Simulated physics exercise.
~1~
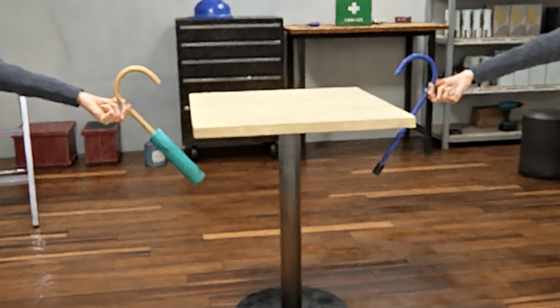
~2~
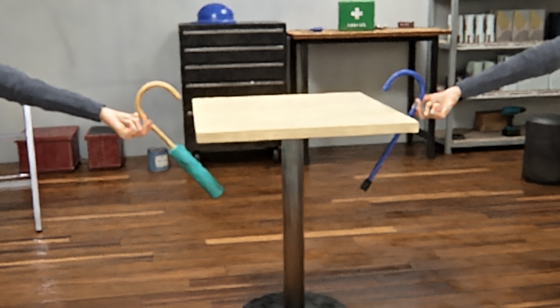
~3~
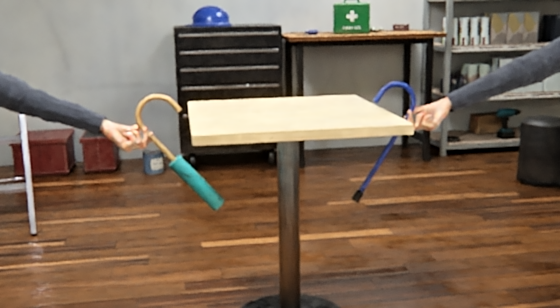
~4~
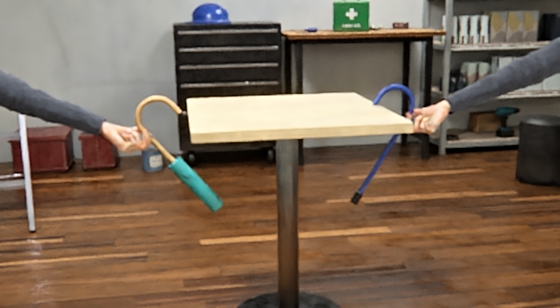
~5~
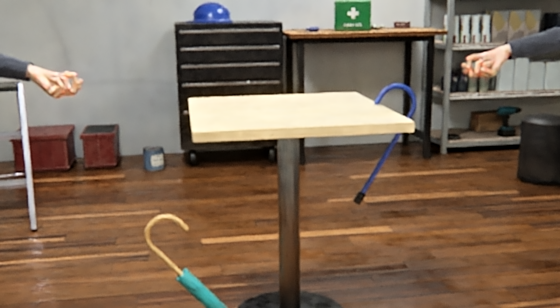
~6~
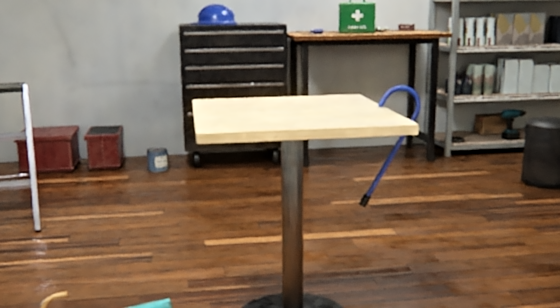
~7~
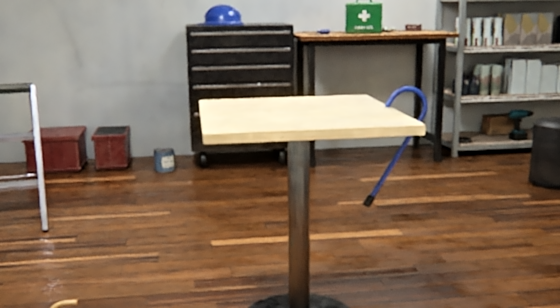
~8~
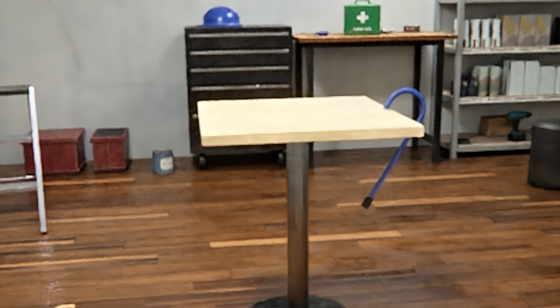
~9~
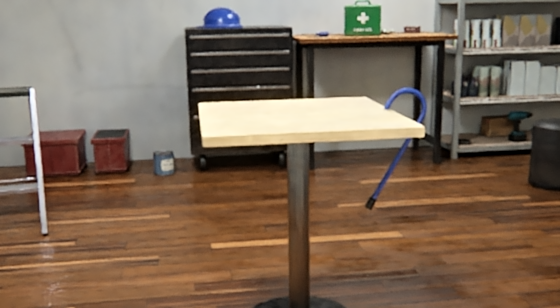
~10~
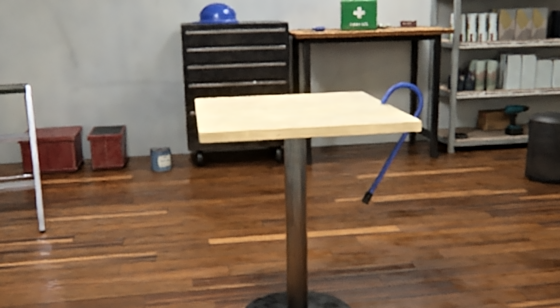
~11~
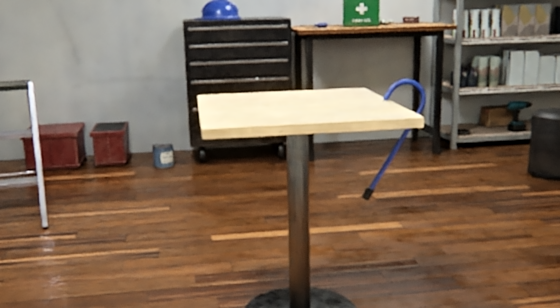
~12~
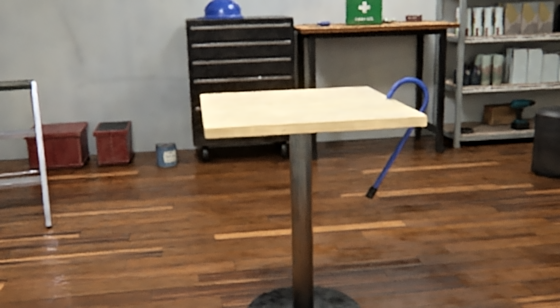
In a workshop, two hands held a turquoise umbrella and a blue cane by opposite edges of a table, then let go. The umbrella dropped to the floor on the left and slid out of view, while the cane stayed hooked on the right edge.
